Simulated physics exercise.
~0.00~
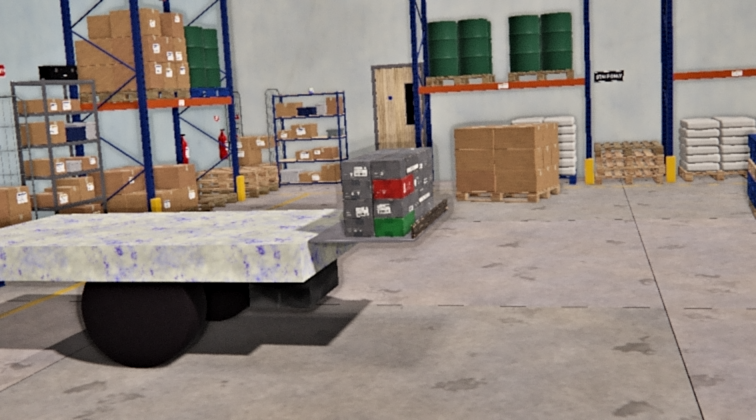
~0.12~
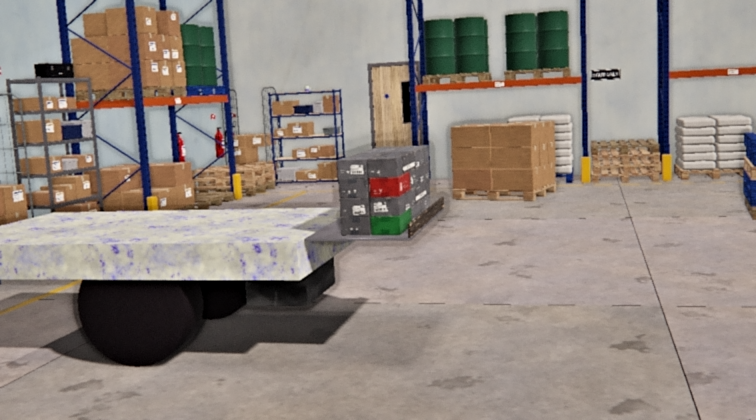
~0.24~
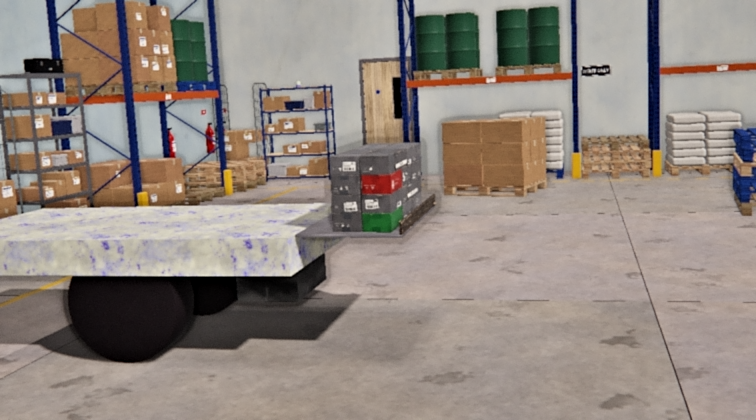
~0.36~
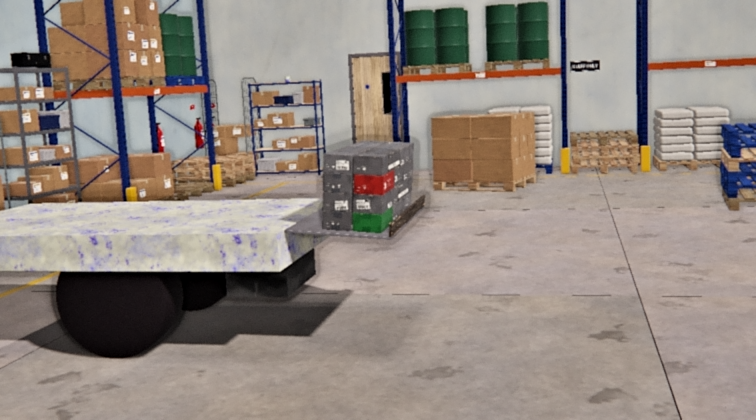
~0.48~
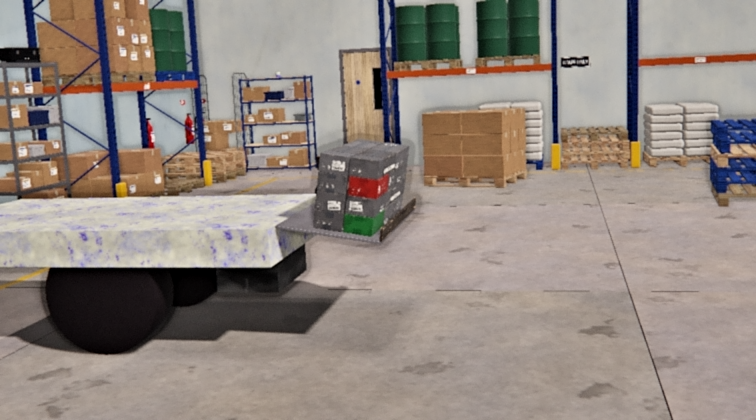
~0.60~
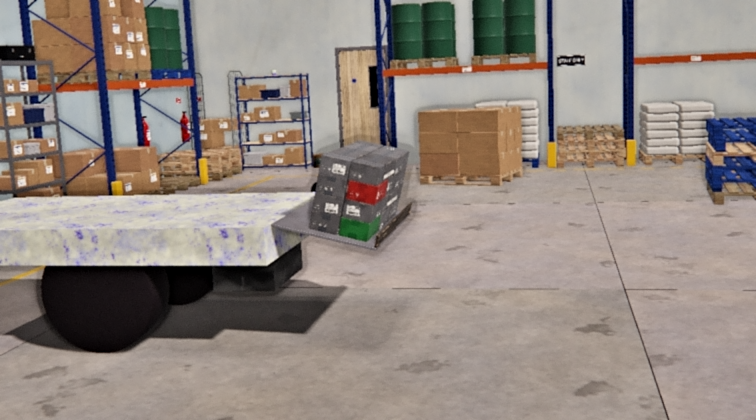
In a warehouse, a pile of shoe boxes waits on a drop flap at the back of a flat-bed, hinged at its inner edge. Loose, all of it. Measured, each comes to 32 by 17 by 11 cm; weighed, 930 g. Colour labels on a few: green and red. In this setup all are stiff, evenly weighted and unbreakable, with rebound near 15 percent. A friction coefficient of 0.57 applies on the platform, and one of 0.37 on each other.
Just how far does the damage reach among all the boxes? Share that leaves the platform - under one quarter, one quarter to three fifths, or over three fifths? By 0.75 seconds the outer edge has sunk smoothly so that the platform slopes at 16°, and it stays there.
Departing share: Stays below a quarter.
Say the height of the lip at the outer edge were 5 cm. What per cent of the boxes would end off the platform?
That would be 0 per cent.
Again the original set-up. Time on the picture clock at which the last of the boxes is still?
Close to 1.5 seconds.
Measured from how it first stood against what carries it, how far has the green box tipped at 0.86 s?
Something like 0°, give or take.
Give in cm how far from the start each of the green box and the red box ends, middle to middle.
Moved: Green 15, red 15.
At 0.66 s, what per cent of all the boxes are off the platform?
By then 0 %.
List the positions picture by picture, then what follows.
In the first picture (places mark the middle of the side facing us; the camera pans a little; leans and shifts are taken against what carries them), platform's outer corner (413, 241) slope 0°; red box (388, 189); green box (389, 228); nothing disturbed.
Platform's outer corner (410, 239) slope 0°; red box (384, 188), in the second picture.
Platform's outer corner (401, 237) slope 1°; red box (376, 185), in the third picture.
Platform's outer corner (390, 239) slope 5°; red box (369, 185), in the fourth picture.
Platform's outer corner (380, 243) slope 9°; red box (363, 188), in the fifth picture.
Platform's outer corner (375, 249) slope 14°; red box (362, 193); green box (354, 230); nothing disturbed, in the sixth picture.
After 0.66 s, slope 15°; none of the 28 boxes off the platform.
After 0.86 s, slope 16°; none of the 28 boxes off the platform.
At rest (1.5 s), slope 16°; none of the 28 boxes off the platform, 8 disturbed; red box unmoved; green box unmoved. That is 0 per cent. As the last picture would show them, middles, red box near (370, 193), green box near (360, 228).
